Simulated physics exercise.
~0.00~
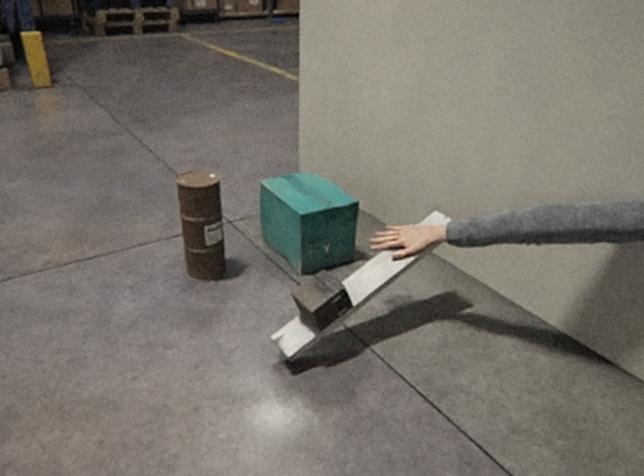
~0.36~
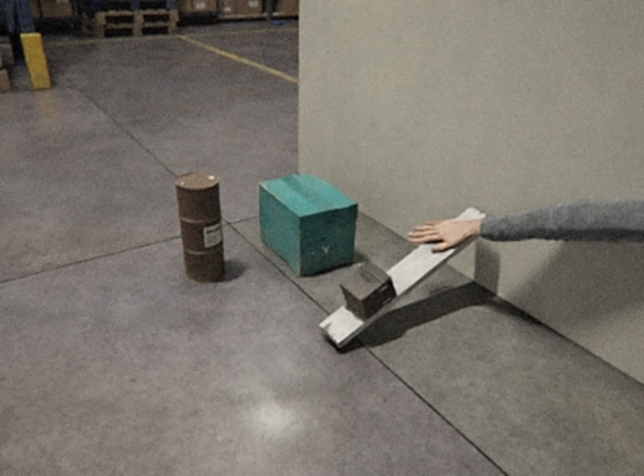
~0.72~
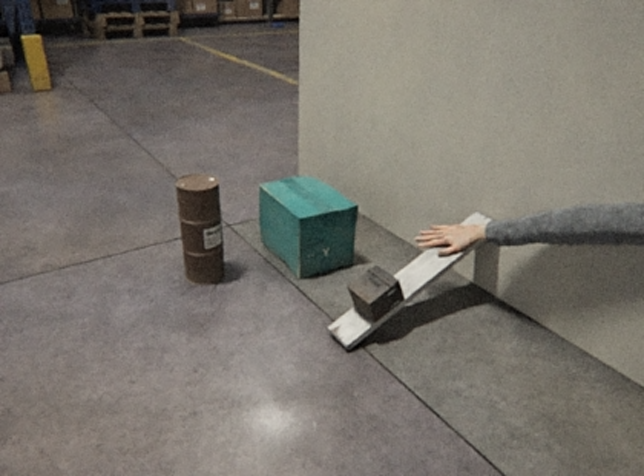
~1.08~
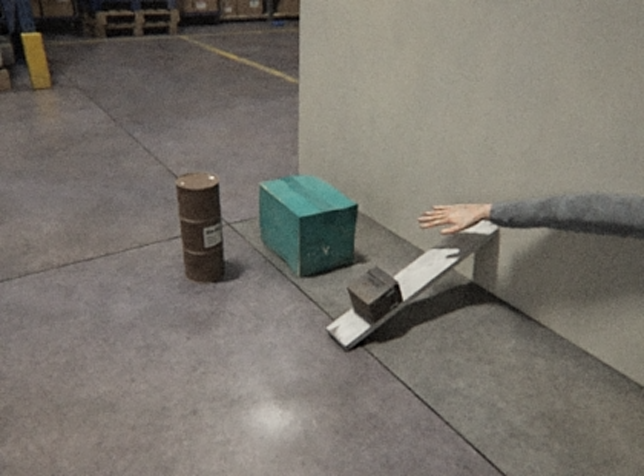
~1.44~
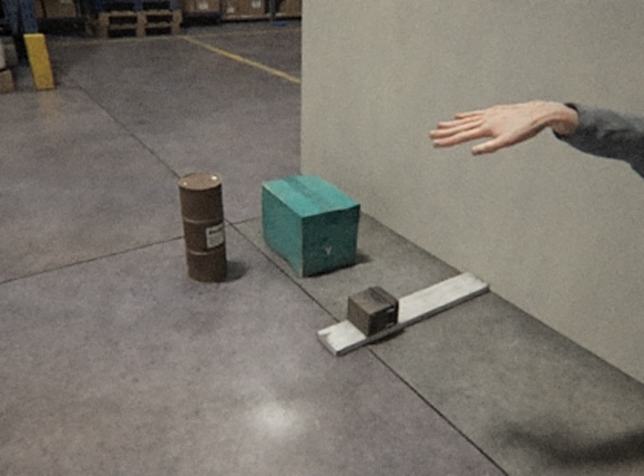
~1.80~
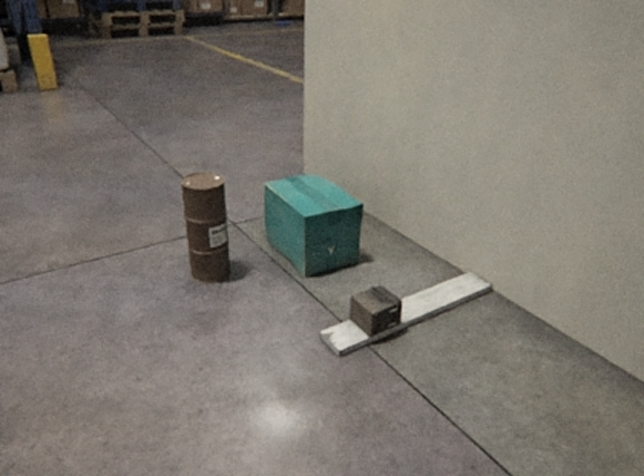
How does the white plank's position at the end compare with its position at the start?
At the start the white plank is held at a slant by the hand, and at the end it lies flat on the floor, lower and farther to the right, with its far end by the wall.
